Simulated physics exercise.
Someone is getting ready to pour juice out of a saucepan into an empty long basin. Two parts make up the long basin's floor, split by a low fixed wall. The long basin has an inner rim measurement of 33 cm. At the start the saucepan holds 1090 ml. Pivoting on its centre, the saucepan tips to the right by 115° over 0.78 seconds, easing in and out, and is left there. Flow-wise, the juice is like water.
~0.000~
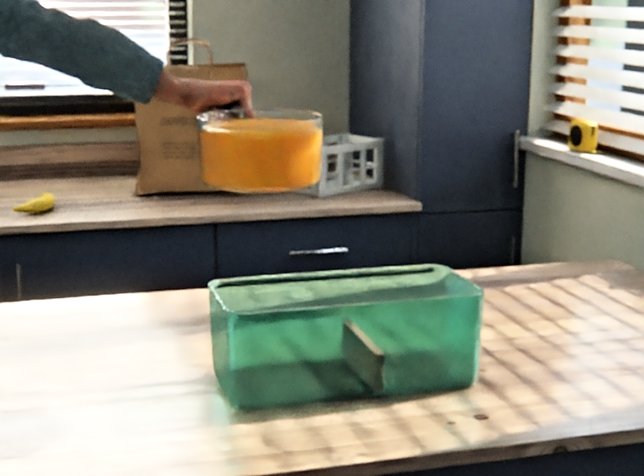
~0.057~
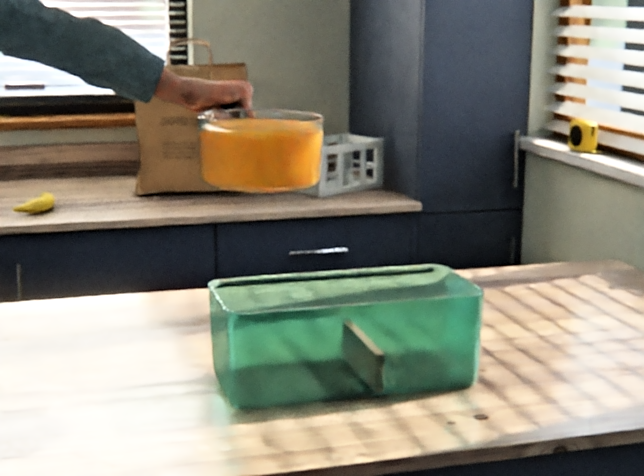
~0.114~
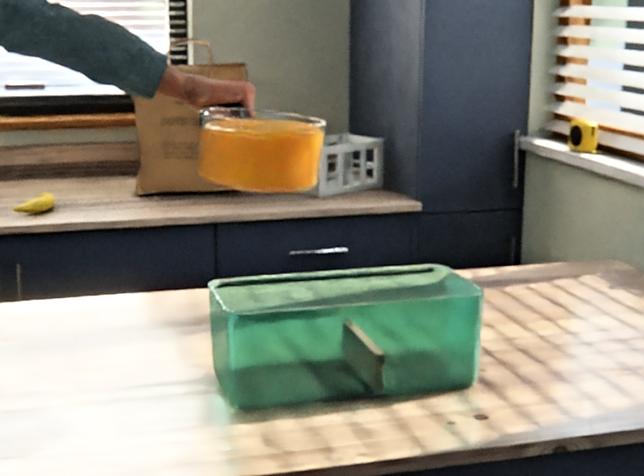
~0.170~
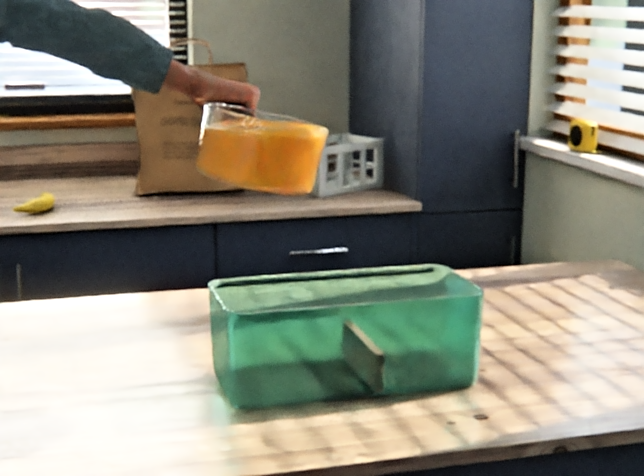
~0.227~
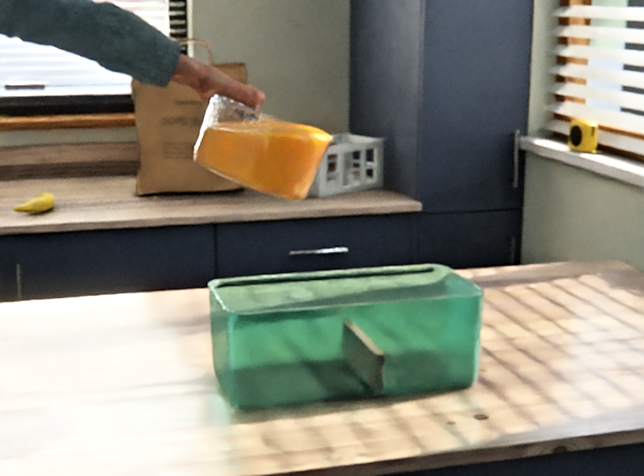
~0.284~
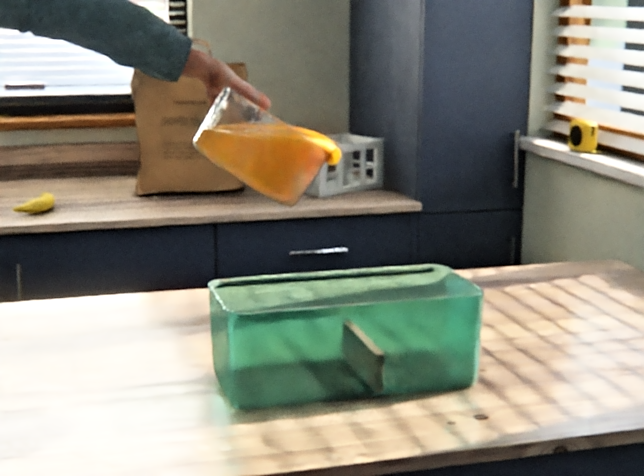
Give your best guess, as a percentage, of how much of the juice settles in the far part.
I would say 53 per cent of it settles there.
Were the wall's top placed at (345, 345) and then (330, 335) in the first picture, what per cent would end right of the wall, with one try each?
It comes to 70 per cent, and then 80 per cent.
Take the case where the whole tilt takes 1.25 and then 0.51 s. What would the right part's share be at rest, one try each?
Around 70 per cent first, around 35 per cent next.
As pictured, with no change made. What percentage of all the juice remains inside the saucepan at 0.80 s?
I'd estimate some 3 per cent.
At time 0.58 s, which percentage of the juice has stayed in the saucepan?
Still held: Roughly 24 % of the total.
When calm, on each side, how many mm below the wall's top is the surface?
The left side gives some 34 mm, the right side some 22 mm.
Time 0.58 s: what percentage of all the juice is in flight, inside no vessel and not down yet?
Estimate: About 46 % of all of it.
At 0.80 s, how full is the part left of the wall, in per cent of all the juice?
Near 30 in a hundred.
By 0.58 s the tilt is 98° and 24 per cent is still to pour, 2 is left of the wall and 28 right of it.
By 0.80 s the tilt is 115° and 3 per cent is still to pour, 31 is left of the wall and 56 right of it.
By 1.03 s the tilt is 115° and 0 per cent is still to pour, 42 is left of the wall and 54 right of it.
By 1.28 s the tilt is 115° and 0 per cent is still to pour, 44 is left of the wall and 53 right of it.
At rest 44 per cent lies left of the wall, 53 right of it and 2 outside.
